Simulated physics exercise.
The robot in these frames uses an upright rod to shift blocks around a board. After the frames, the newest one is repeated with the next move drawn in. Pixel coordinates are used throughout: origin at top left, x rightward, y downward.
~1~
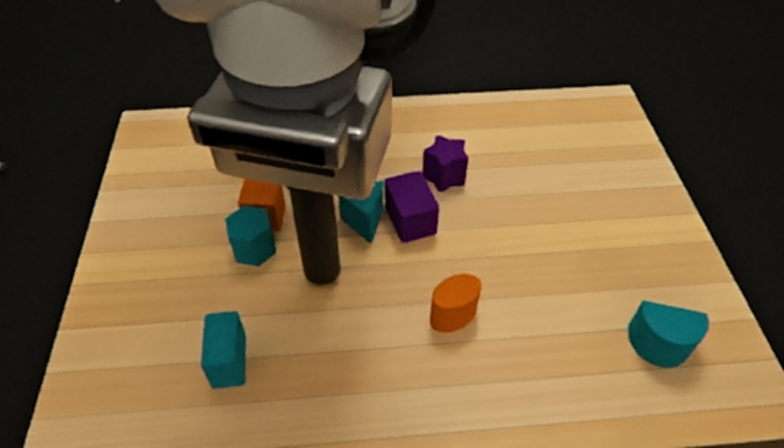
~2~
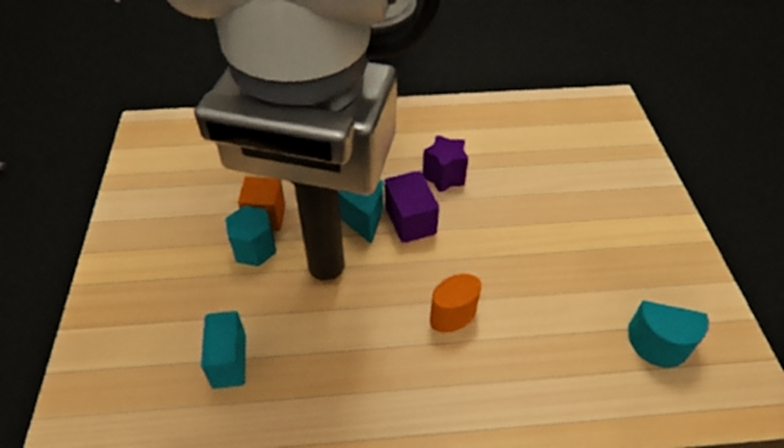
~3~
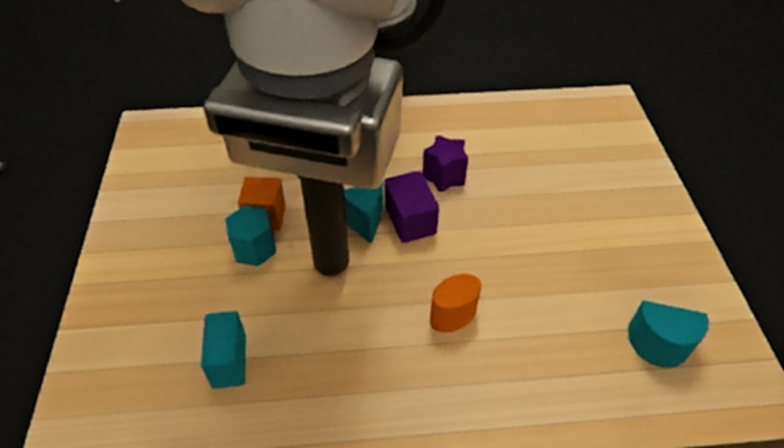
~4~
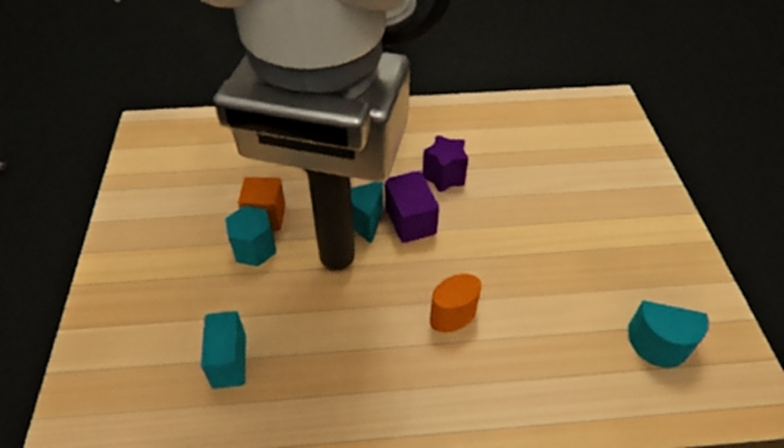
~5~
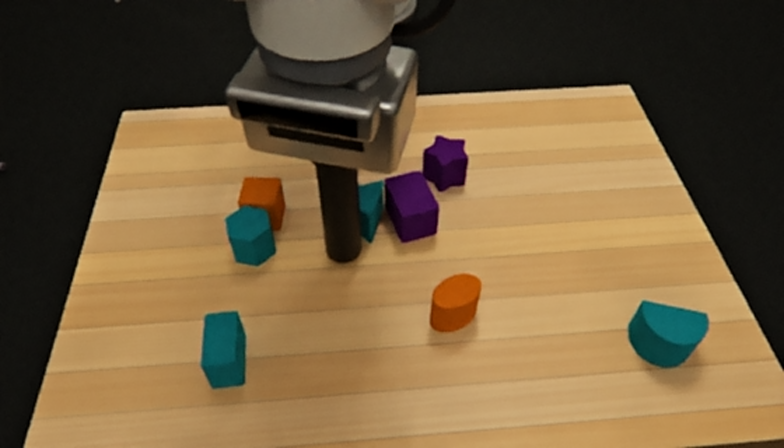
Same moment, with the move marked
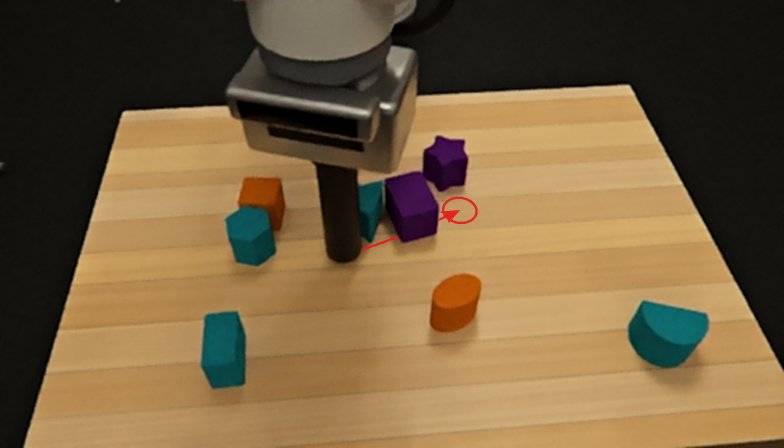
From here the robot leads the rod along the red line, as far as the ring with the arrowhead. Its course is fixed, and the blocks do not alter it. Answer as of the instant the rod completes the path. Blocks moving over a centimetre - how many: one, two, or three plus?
The number will come to 3 or more.
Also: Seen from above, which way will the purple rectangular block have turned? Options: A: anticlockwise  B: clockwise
Option A.
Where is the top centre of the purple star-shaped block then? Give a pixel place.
It will end up at (451, 129).
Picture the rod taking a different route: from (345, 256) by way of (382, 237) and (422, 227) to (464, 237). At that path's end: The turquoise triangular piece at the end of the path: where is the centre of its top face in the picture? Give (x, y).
Its top middle is near (375, 179).
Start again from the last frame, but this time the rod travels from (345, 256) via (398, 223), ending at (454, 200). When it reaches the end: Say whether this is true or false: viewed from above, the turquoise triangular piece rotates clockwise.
Answer: False.
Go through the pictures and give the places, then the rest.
In the first frame, tip of the rod (322, 270), middles of tops, turquoise six-sided block (247, 222), turquoise triangular piece partly hidden, purple rectangular block (412, 192), purple star-shaped block (447, 149).
In the second frame, rod (327, 266), nothing pushed.
In the third frame, rod (331, 261), nothing pushed.
In the fourth frame, rod (337, 256), nothing pushed.
In the fifth frame, rod (344, 249), turquoise six-sided block (247, 222), turquoise triangular piece (364, 196), purple rectangular block (412, 192), purple star-shaped block (447, 149).
The line goes from (345, 256) by way of (405, 234) to (460, 210).
On the path given first. One third of the way, rod (387, 234); turquoise triangular piece (372, 189), turned 40° anticlockwise; purple rectangular block (414, 191).
Two thirds of the way, rod (425, 219); turquoise triangular piece (375, 187), turned 60° anticlockwise; purple rectangular block (437, 173), turned 50° anticlockwise; purple star-shaped block (449, 145).
At the end, rod (461, 203); turquoise six-sided block unmoved; turquoise triangular piece (375, 187), turned 60° anticlockwise; purple rectangular block (454, 157), turned 90° anticlockwise; purple star-shaped block (451, 129).
